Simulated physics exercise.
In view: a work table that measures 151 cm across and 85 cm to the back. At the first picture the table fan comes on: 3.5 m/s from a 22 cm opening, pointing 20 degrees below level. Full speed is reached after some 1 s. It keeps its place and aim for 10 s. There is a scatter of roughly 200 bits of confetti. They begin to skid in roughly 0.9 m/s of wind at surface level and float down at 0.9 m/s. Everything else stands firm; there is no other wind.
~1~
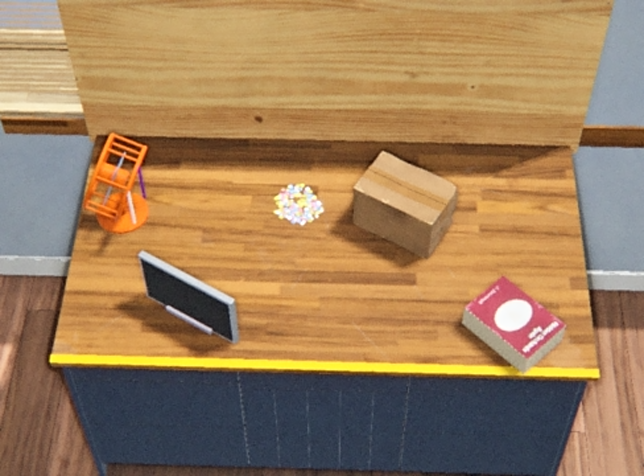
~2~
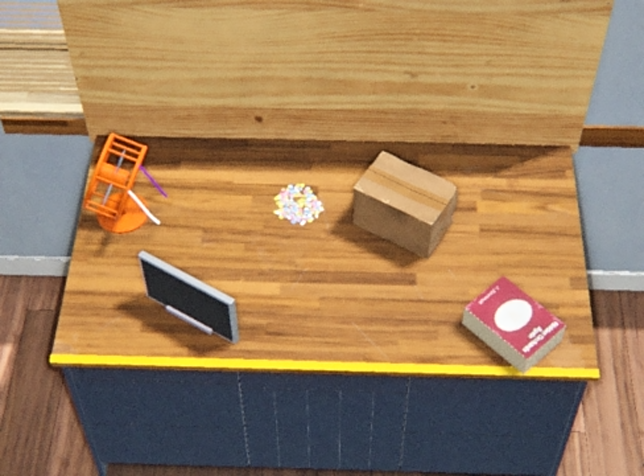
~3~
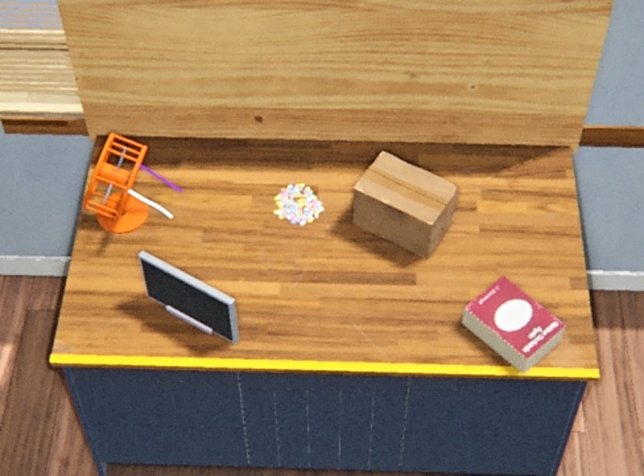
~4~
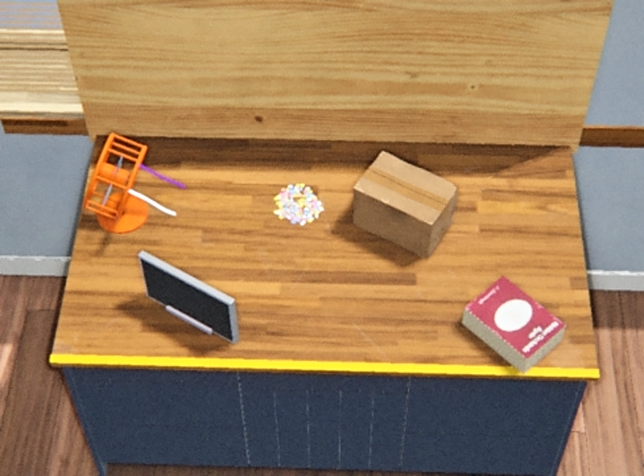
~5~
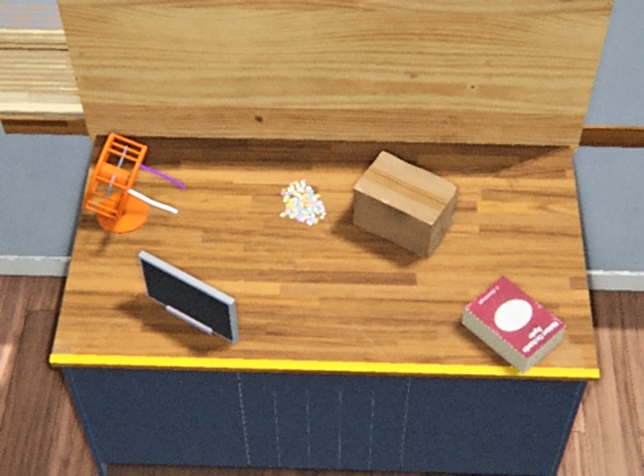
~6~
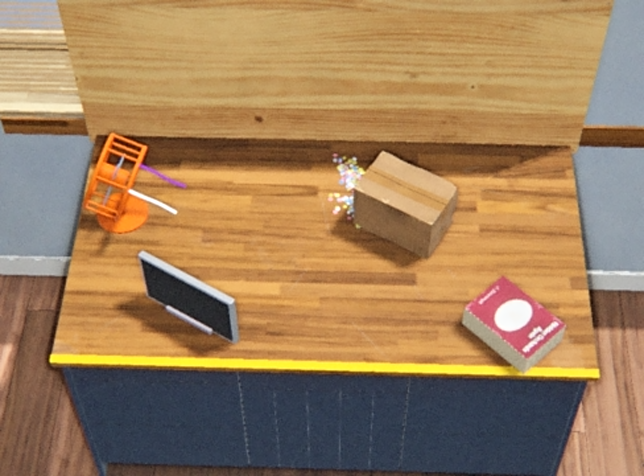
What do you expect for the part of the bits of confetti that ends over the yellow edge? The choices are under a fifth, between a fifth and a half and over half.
By then not even a fifth are over the yellow edge.
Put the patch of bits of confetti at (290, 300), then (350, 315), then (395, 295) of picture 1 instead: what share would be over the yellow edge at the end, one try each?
In that order: 100 %, 100 %, 80 %.
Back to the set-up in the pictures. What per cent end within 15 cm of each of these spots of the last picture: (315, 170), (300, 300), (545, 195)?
In turn about 0 %, 0 %, 10 %.
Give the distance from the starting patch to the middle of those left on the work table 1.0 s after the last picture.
Roughly 80 cm.
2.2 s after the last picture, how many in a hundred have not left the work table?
Near 15 %.
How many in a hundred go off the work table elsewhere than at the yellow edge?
Some 90 per cent.
Then, 1.0 s after the last picture, 44 % are on the move or not yet settled, 0 % are over the yellow edge; the middle of those still in play is near (561, 187).
Then, 2.2 s after the last picture, 13 % are on the move or not yet settled, 0 % are over the yellow edge; the middle of those still in play is near (566, 190).
Then, 4.6 s after the last picture, 11 % are on the move or not yet settled, 0 % are over the yellow edge.
Then, 9.1 s after the last picture, at the end, 0 % are over the yellow edge.
